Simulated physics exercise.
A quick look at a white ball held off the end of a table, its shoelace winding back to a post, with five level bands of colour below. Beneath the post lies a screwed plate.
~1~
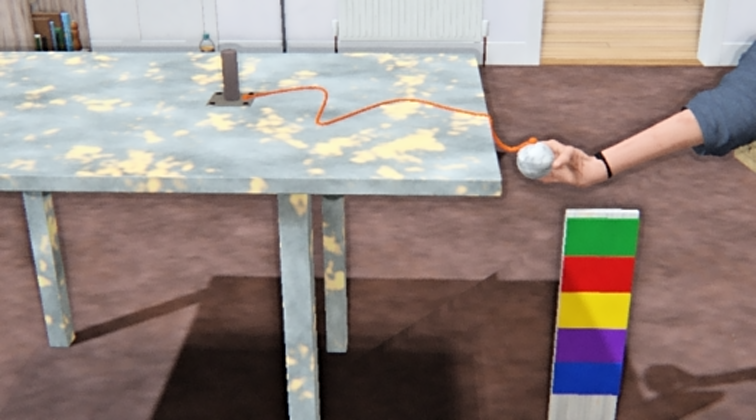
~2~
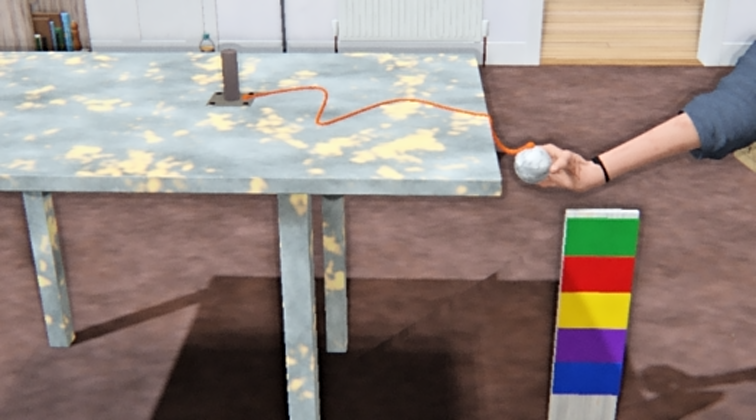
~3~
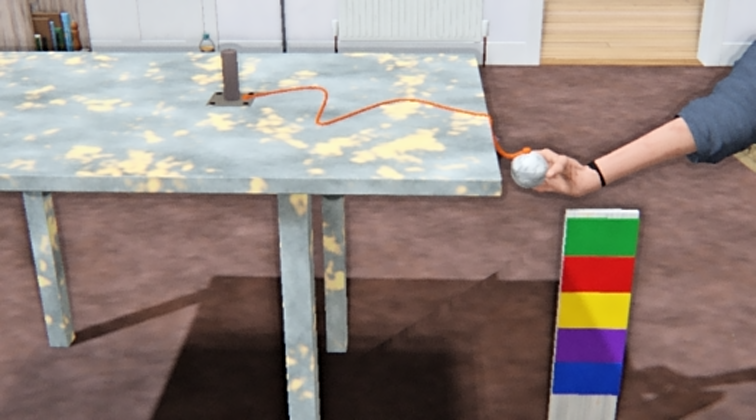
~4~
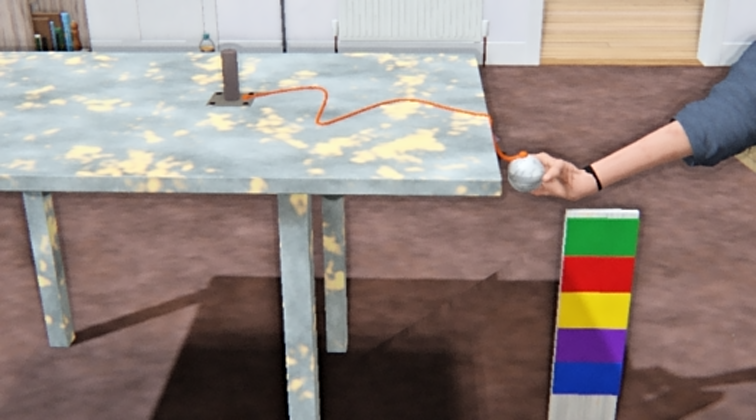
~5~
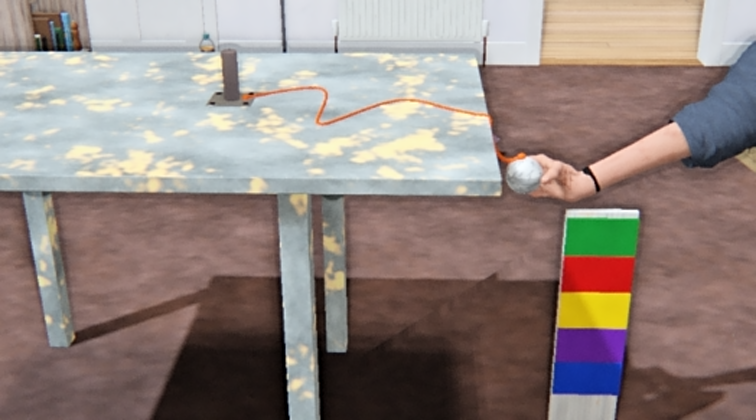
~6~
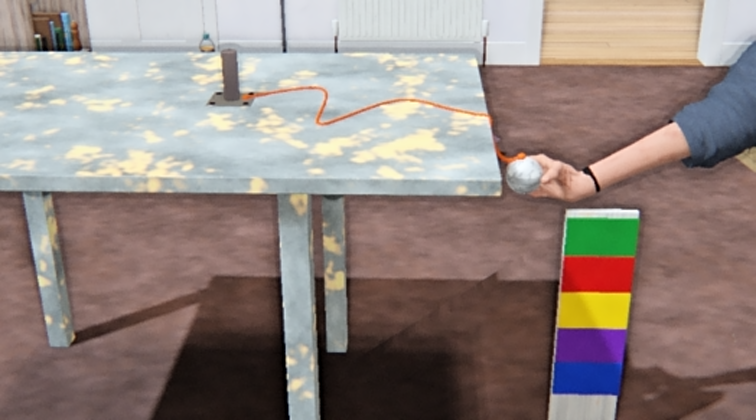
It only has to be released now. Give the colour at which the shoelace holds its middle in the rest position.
The shoelace holds it at purple.
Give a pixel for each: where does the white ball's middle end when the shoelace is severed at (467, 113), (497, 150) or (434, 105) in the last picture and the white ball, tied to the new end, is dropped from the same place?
First (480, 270), then (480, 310), then (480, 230).
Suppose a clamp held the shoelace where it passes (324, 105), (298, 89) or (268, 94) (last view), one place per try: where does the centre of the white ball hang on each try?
Per try (px, approx.): (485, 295); (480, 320); (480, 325).
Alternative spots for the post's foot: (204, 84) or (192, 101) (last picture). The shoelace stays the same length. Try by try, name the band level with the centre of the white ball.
Going case by case, it's yellow and then yellow.
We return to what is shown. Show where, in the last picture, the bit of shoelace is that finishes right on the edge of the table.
The point at (355, 113).
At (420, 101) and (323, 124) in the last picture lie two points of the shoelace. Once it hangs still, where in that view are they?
They go to (486, 195) and to (446, 109).
Early on, ball near (501, 333); level with purple.
Midway, ball near (467, 330); level with purple.
Finally, ball near (477, 334); level with purple. The purple one.
